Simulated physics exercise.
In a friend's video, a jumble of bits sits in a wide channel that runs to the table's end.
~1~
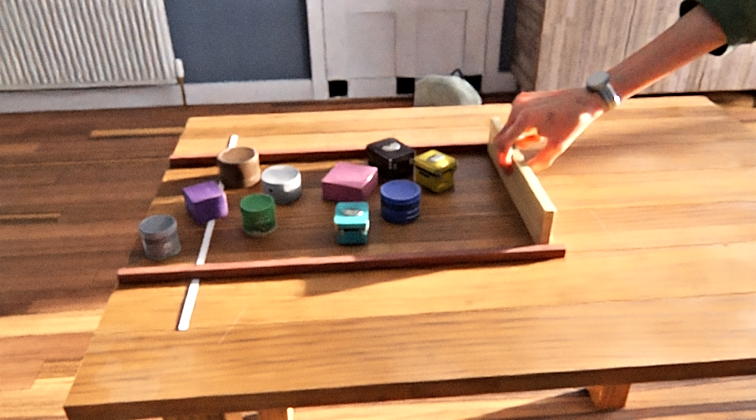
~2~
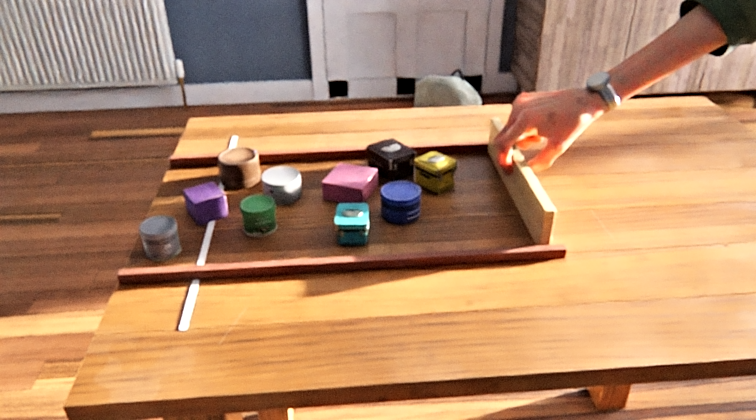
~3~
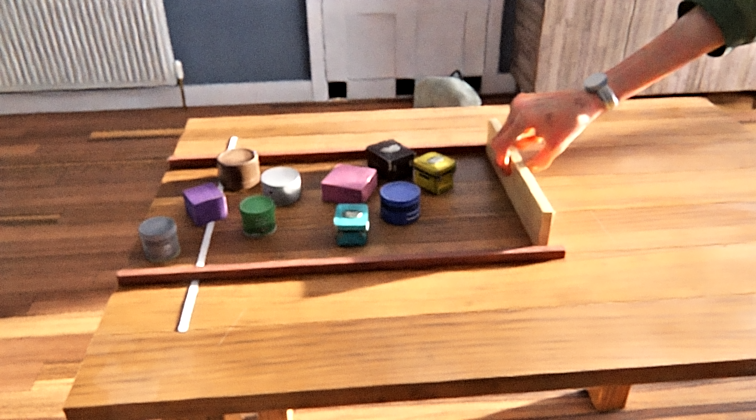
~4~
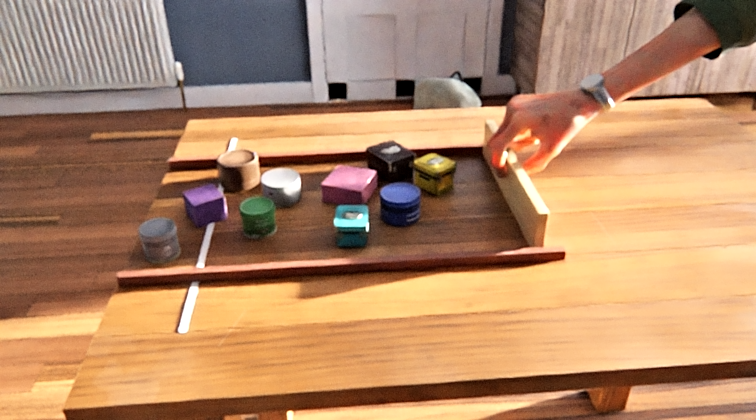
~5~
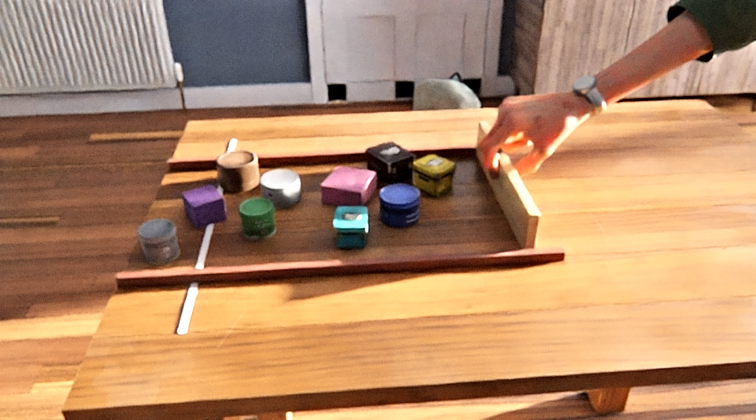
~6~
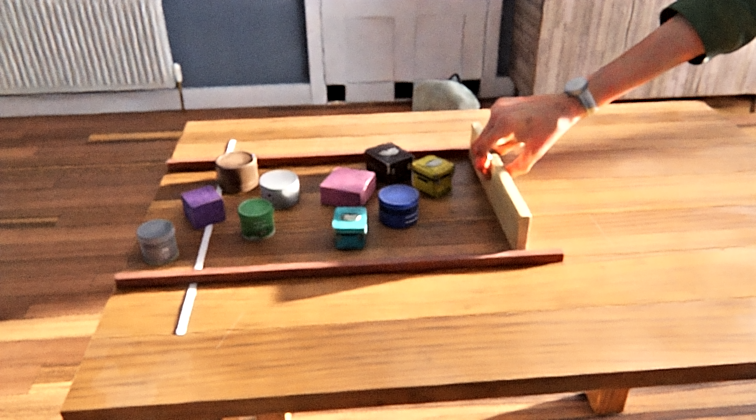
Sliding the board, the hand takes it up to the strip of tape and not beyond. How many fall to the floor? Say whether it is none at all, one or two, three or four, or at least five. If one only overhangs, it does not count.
I would say one or two.
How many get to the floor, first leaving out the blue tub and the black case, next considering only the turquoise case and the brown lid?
Count of fallen: 1 / 1.
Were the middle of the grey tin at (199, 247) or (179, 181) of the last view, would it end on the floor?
In turn it holds its place, then goes down.
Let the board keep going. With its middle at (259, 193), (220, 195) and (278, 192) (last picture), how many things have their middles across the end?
First 0, then 1, then 0.
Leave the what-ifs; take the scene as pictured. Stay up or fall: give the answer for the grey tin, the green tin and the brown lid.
The grey tin is spared; as for the green tin, it is spared; and the brown lid is spared.
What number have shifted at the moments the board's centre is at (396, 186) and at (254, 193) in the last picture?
I make it 4 at the first spot and 9 at the other.
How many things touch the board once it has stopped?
The answer is 4.
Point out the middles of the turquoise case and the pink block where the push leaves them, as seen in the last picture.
First (187, 238), then (162, 198).
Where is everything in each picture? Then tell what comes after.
The first frame shows grey tin (160, 238); purple block (205, 202); brown lid (239, 167); board (516, 176); tape (215, 210).
The second frame shows purple block (206, 203); green tin (259, 216).
The third frame shows brown lid (239, 169); turquoise case (352, 225).
The fourth frame shows grey tin (160, 240); pink block (350, 186).
The fifth frame shows purple block (205, 206); white tub (281, 189).
The sixth frame shows grey tin (158, 242); purple block (204, 207); brown lid (237, 172); board (495, 181); tape (213, 214).
Soon after, none off yet; grey tin at rest near (158, 242); purple block at rest near (204, 207); brown lid at rest near (237, 172).
Then, none off yet; grey tin at rest near (158, 242); purple block moved about its own width near (180, 216); brown lid moved a little near (213, 172).
By the end, the number that fall off is one or two; fallen, white tub and purple block.
